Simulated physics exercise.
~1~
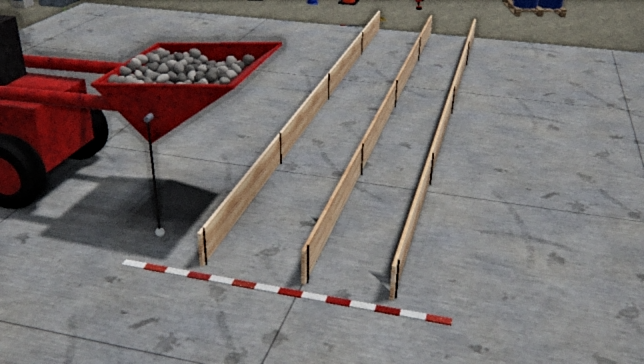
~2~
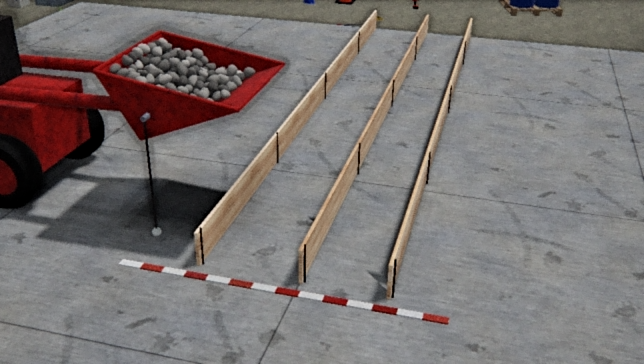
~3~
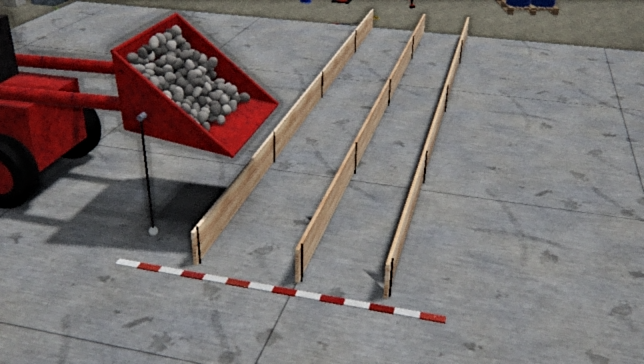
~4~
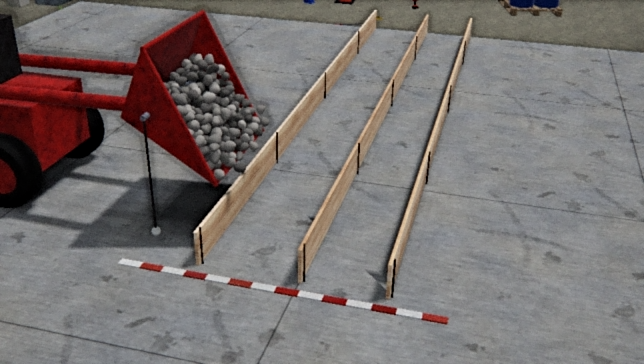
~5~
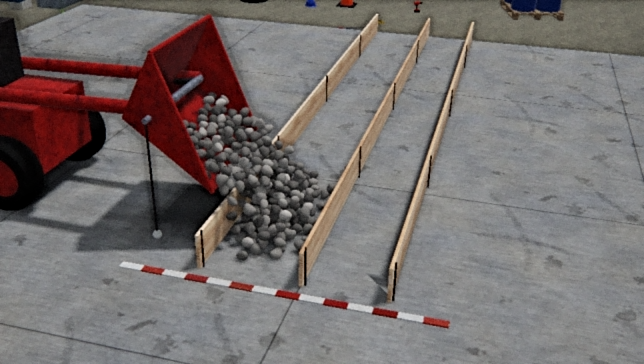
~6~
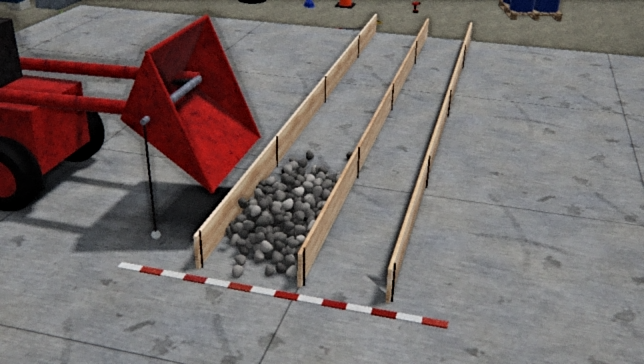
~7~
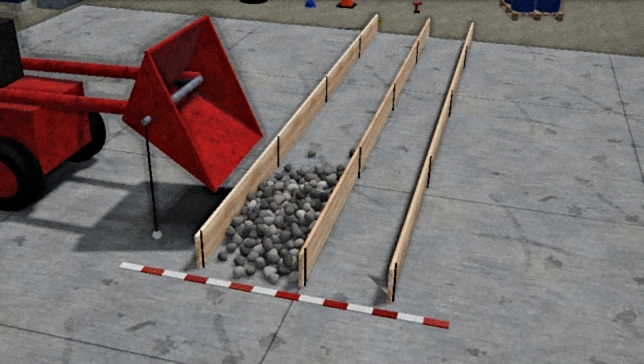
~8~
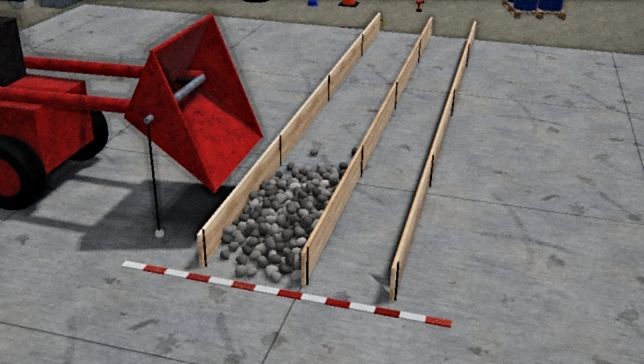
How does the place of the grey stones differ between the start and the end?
At the start the stones are heaped in the raised red bucket at the left. At the end they lie lower and further right, on the concrete between the left and middle planks.
